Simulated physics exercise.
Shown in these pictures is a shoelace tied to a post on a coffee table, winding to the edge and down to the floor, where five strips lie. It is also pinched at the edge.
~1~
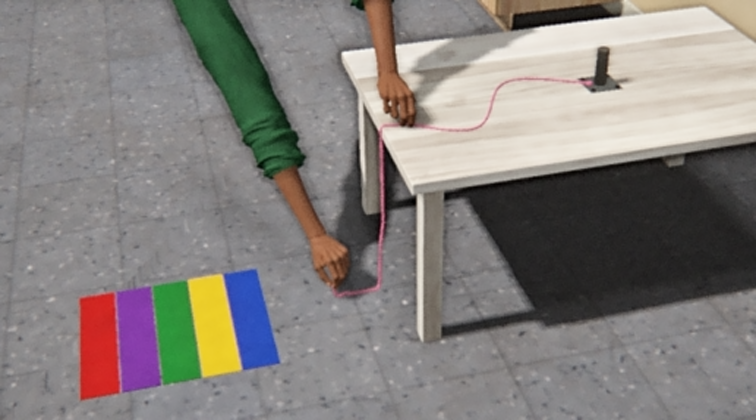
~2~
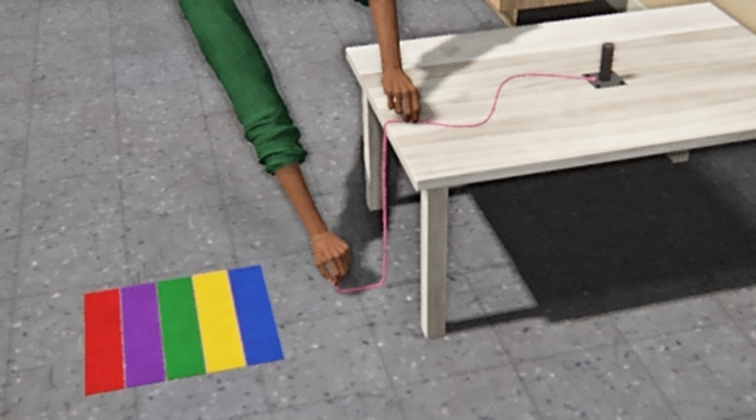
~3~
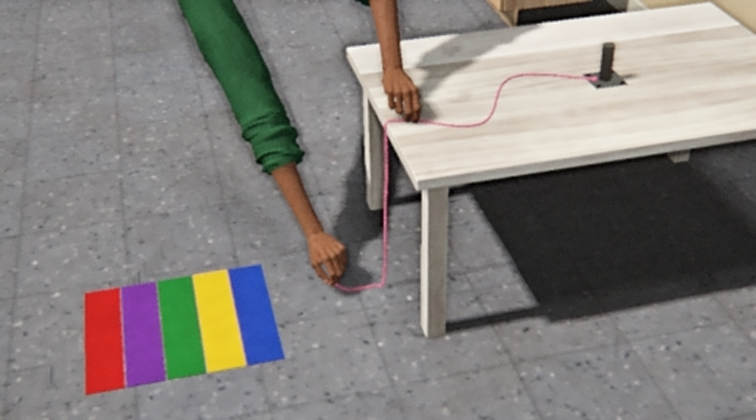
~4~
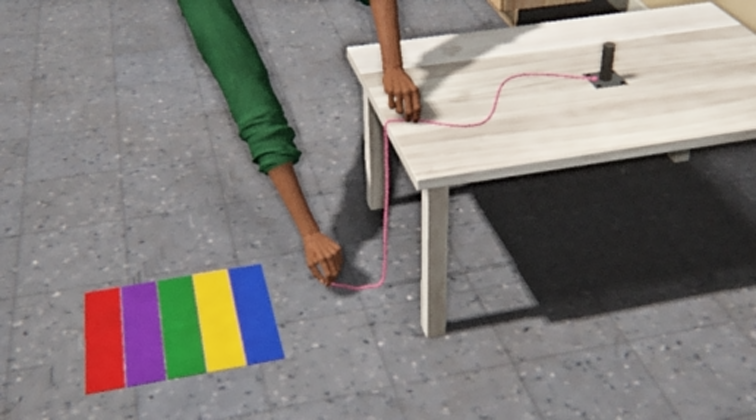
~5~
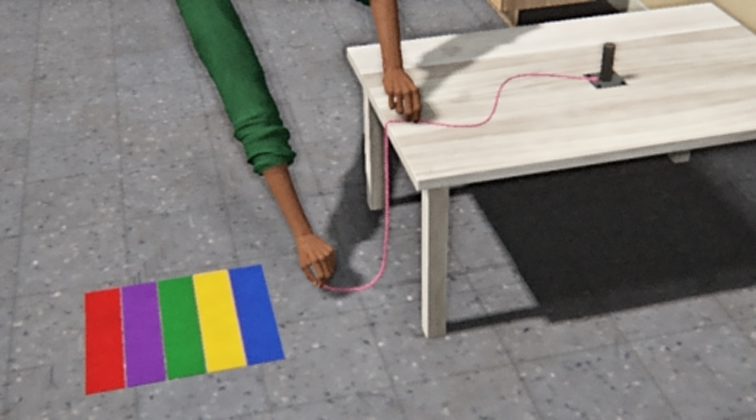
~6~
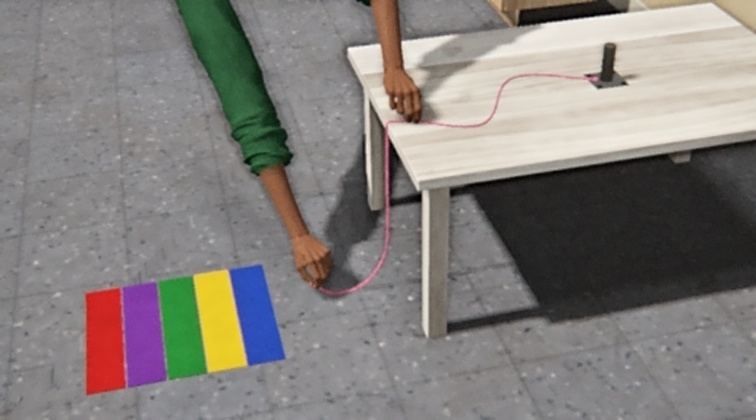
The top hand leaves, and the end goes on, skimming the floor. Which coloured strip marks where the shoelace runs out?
Purple.
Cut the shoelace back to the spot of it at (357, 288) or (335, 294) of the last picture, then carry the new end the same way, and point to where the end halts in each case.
It would end up close to (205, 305), then close to (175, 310).
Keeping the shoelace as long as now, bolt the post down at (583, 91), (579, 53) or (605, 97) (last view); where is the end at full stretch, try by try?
Estimated pixels per try: (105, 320); (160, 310); (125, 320).
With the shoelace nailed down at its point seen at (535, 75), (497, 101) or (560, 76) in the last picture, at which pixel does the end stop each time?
The places are (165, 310), (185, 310) and (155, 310).
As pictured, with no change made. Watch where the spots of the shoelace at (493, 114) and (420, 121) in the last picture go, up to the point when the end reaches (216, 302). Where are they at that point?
The first goes to (441, 109), the other to (380, 147).
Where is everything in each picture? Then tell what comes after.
In the first picture, end (333, 285); blue (257, 348); yellow (219, 355); green (180, 362); purple (140, 369); red (99, 376).
In the second picture, end (334, 282); shoelace through (558, 76) (498, 91) (464, 127) (385, 132) (385, 205) (385, 272).
In the third picture, end (330, 282).
In the fourth picture, end (326, 283); shoelace through (559, 76) (499, 91) (465, 126) (386, 132) (386, 204) (384, 271).
In the fifth picture, end (319, 284).
In the sixth picture, end (315, 285); shoelace through (560, 76) (500, 91) (466, 127) (387, 132) (388, 205) (376, 271).
Soon after, end near (216, 302); over yellow.
After that, end near (171, 310); over green.
At the stop, end near (144, 314); over purple. It gets as far as the purple strip.
